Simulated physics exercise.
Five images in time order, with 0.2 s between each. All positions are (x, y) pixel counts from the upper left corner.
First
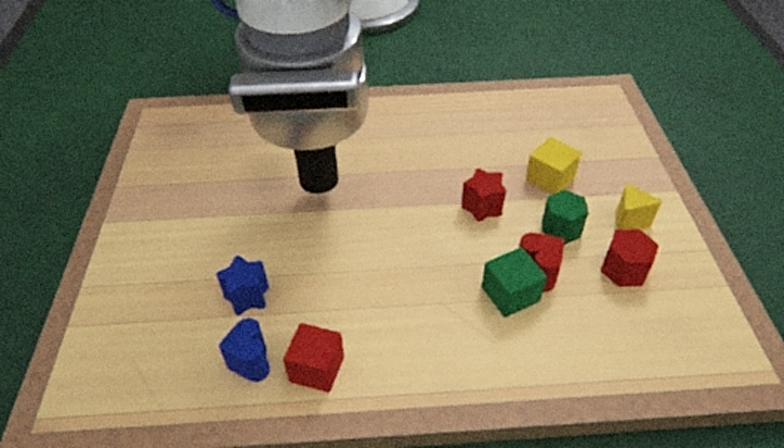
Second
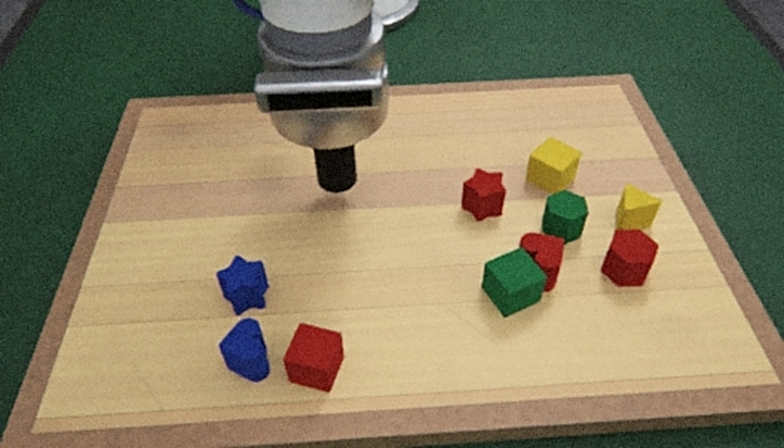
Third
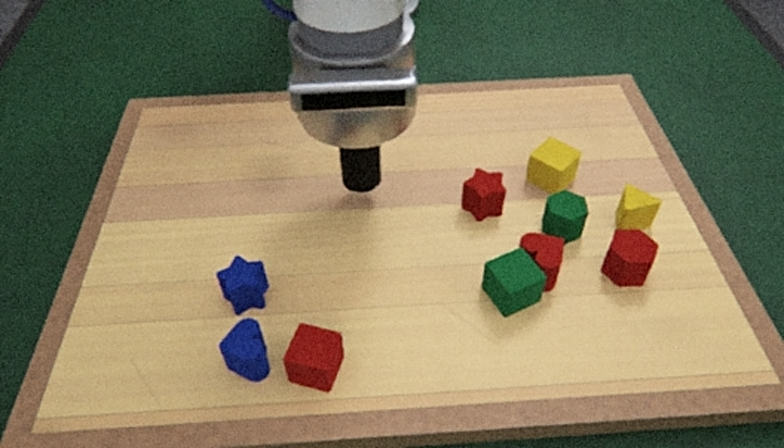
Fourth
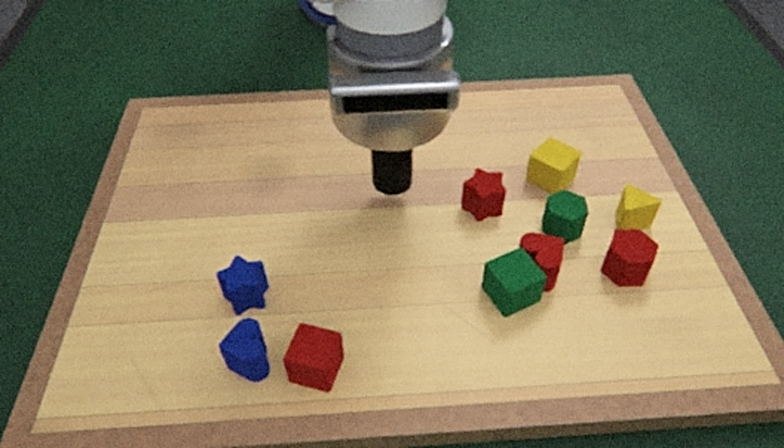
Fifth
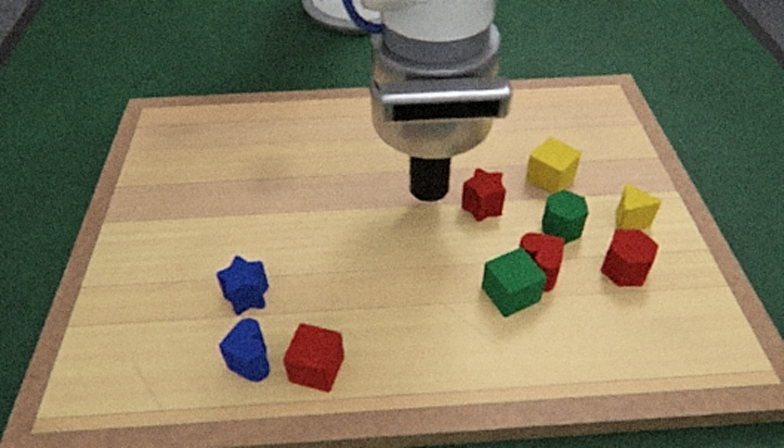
A silver robotic arm with a black cylindrical tip hangs over a light wooden board on a green surface, seen from above at an angle by a still camera. Two blue blocks and a red cube sit at lower left, with red, green and yellow blocks scattered on the right. The arm glides steadily rightward, bringing its tip near the red star, while every block stays still.
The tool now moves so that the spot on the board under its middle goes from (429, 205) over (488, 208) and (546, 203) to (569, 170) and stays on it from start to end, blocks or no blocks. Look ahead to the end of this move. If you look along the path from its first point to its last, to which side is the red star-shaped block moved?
It gets pushed right.
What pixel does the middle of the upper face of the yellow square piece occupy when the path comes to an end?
Somewhere near (581, 122).
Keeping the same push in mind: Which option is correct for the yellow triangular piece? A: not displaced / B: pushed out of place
A (not displaced)
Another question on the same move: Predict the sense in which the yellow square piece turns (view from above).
It is turned anticlockwise.
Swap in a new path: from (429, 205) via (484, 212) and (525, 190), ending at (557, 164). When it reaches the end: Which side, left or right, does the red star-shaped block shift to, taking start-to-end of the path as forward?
The shift is rightward.
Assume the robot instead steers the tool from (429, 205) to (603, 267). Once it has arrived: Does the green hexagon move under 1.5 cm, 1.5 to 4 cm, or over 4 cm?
The answer will be the middling band, 1.5 to 4 cm.
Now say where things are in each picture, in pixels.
In the first picture, tool tip at (319, 181); block tops, red star-shaped block at (486, 182); yellow square piece at (556, 153); green hexagon at (568, 204); yellow triangular piece at (638, 198).
In the second picture, tool at (337, 180); blocks unchanged.
In the third picture, tool at (362, 180); blocks unchanged.
In the fourth picture, tool at (393, 182); blocks unchanged.
In the fifth picture, tool at (429, 188); red star-shaped block at (486, 182); yellow square piece at (556, 153); green hexagon at (568, 204); yellow triangular piece at (638, 198).
On the path given first. One third of the way, tool at (491, 191); red star-shaped block at (534, 180), turned 15° anticlockwise.
Two thirds of the way, tool at (551, 186); red star-shaped block at (589, 176), turned 35° anticlockwise; yellow square piece at (566, 149), turned 40° anticlockwise; green hexagon at (580, 208), turned 20° clockwise.
At the end, tool at (573, 153); red star-shaped block at (605, 169); yellow square piece at (581, 122), turned 35° anticlockwise; green hexagon at (580, 208), turned 20° clockwise; yellow triangular piece in place.
